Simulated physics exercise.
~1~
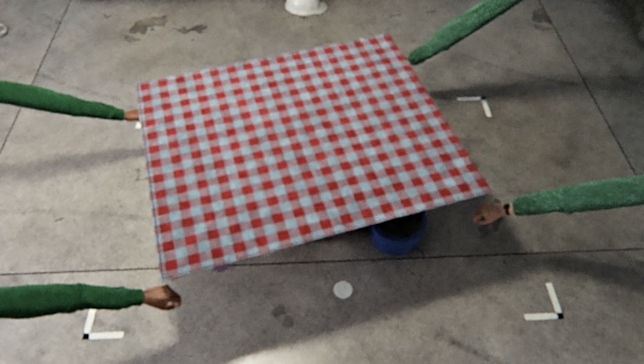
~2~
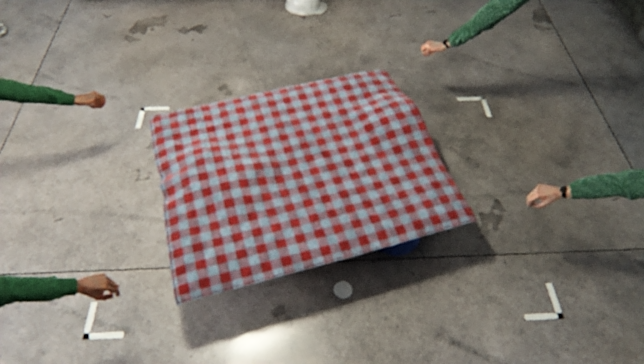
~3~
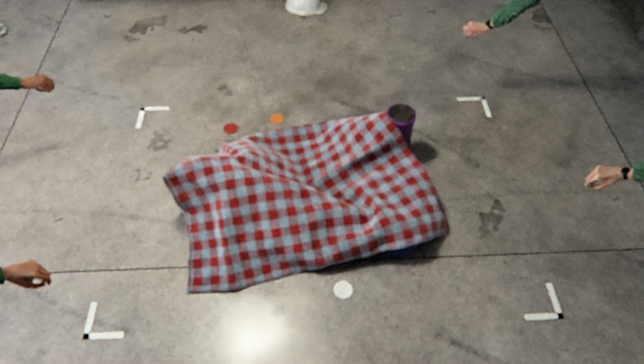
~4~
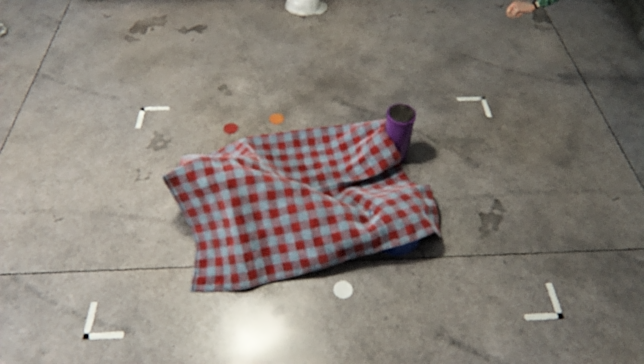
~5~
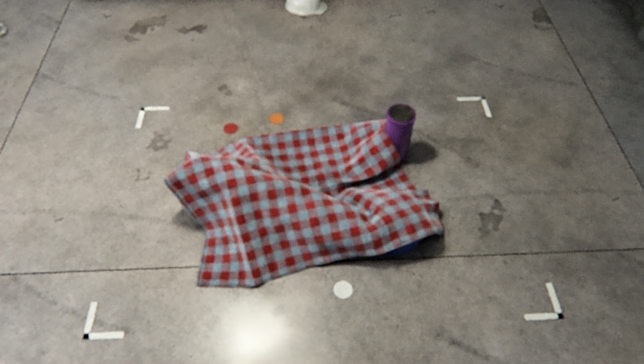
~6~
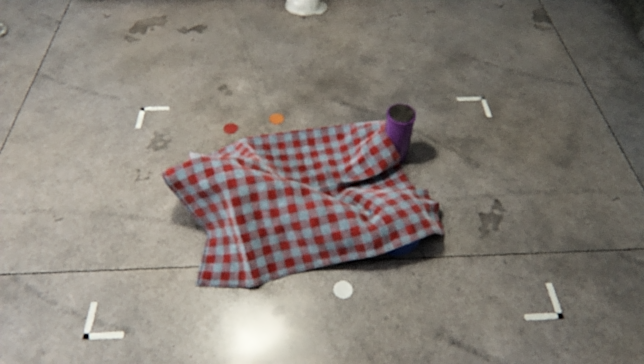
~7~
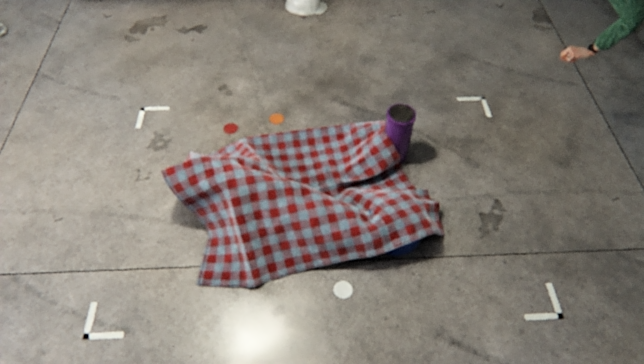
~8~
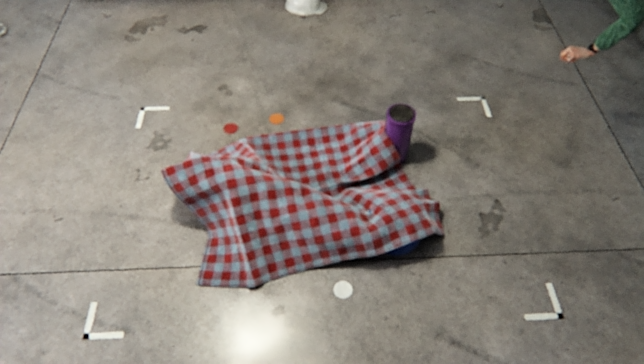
Concrete workshop floor, four green-sleeved arms releasing a red checked cloth that drops and crumples beside a purple cup, two small discs left uncovered.
